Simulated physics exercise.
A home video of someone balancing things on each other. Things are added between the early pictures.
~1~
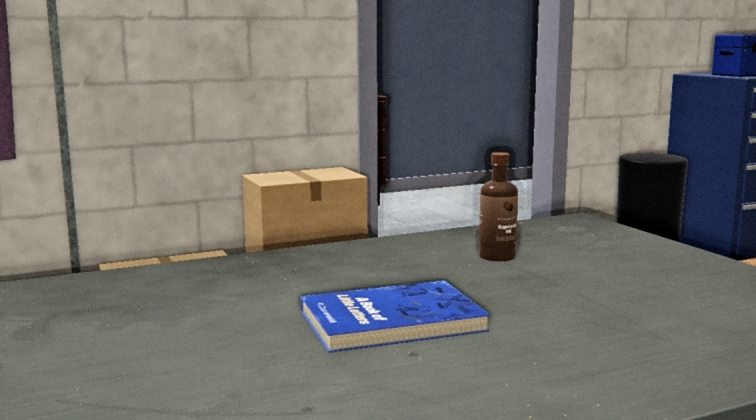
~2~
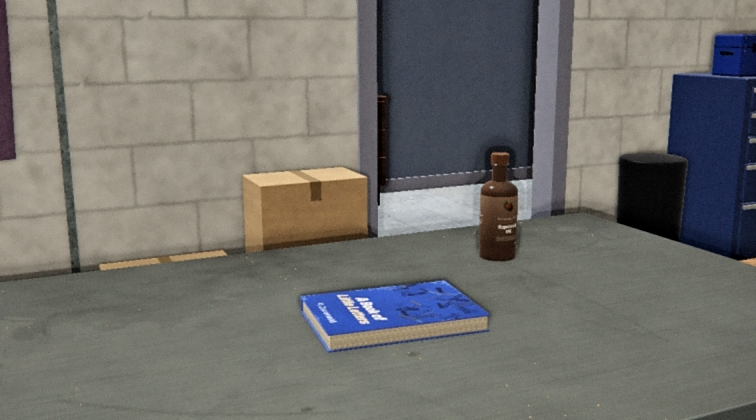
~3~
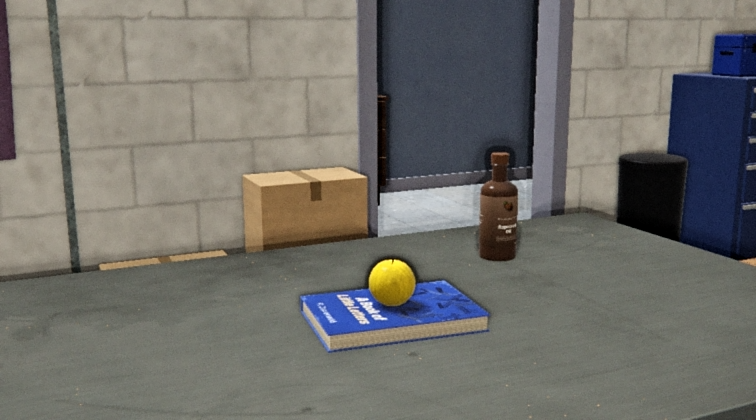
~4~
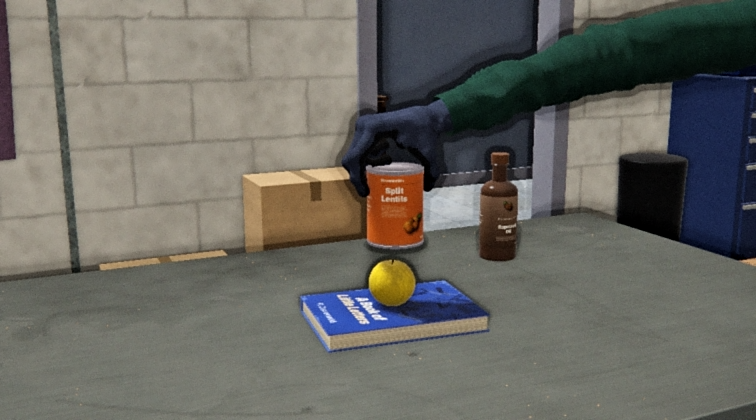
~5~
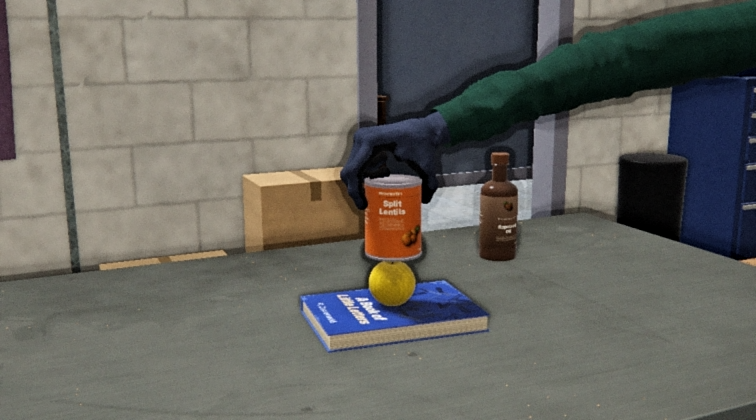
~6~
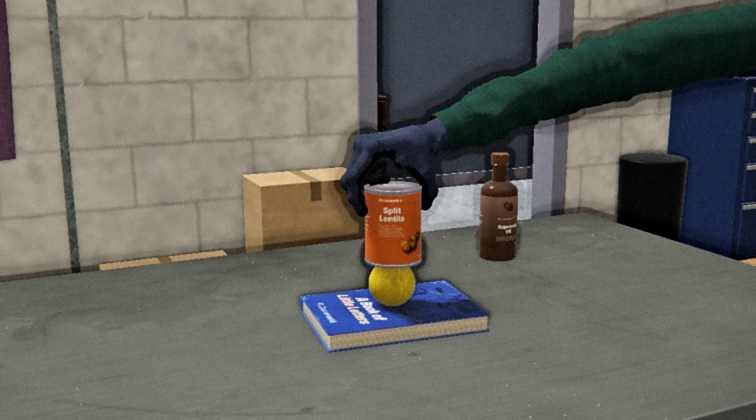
A yellow apple appears on top of a blue book lying on a table near a brown bottle, then a gloved hand lowers an orange tin onto the apple and keeps hold of it.
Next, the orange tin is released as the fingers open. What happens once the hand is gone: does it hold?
In the end the pile is left disturbed.
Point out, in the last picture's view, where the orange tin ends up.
At about (506, 270).
Then, 0.60 s after the last picture, orange tin tipped 55° from how it was near (433, 233).
Then, 0.70 s after the last picture, orange tin now fallen.
Then, 0.90 s after the last picture, things are still on the move.
At rest, fallen, orange tin; the other 3 in place. Seen from the same camera at the end, orange tin near (506, 270). The pile comes apart.
